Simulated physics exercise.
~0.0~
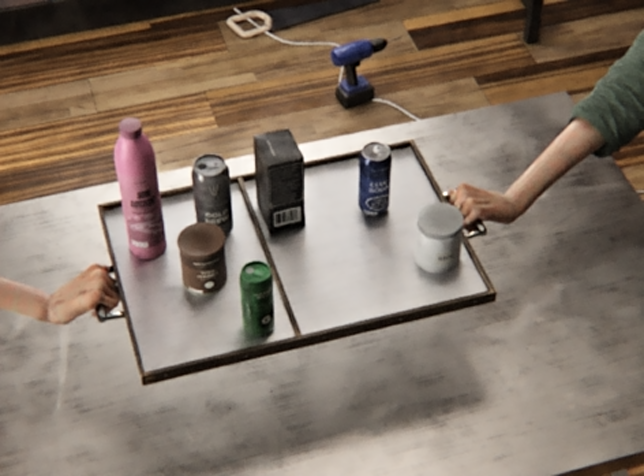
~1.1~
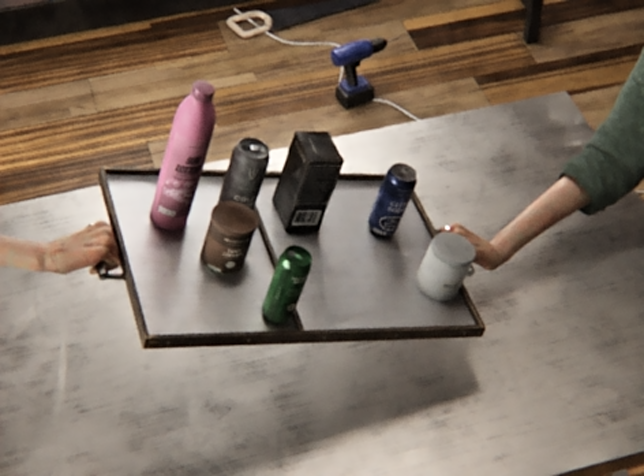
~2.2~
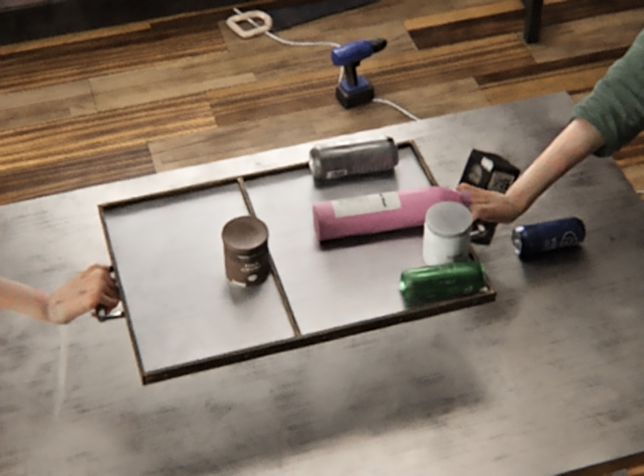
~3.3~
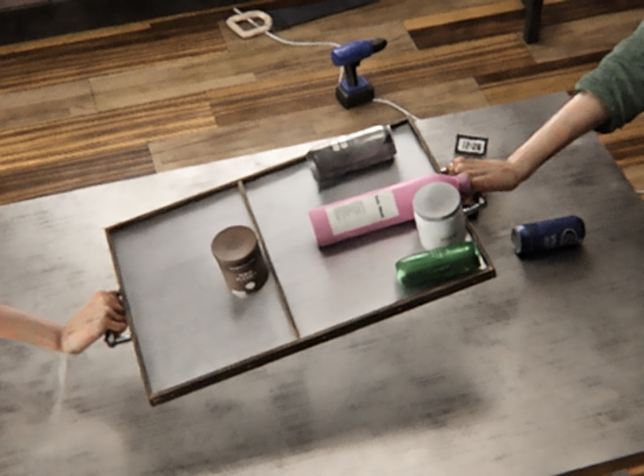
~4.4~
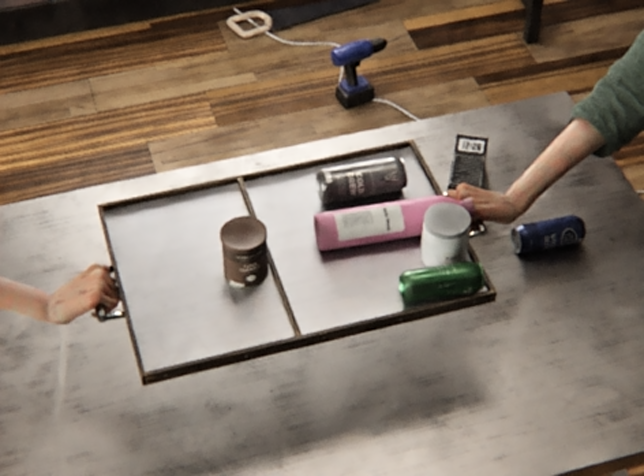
A tray held by two hands dipped to the right, then to the left, and levelled out, toppling the pink bottle, grey can and green can, while the black carton and blue can ended up off it and the brown tin and white jar stayed upright.
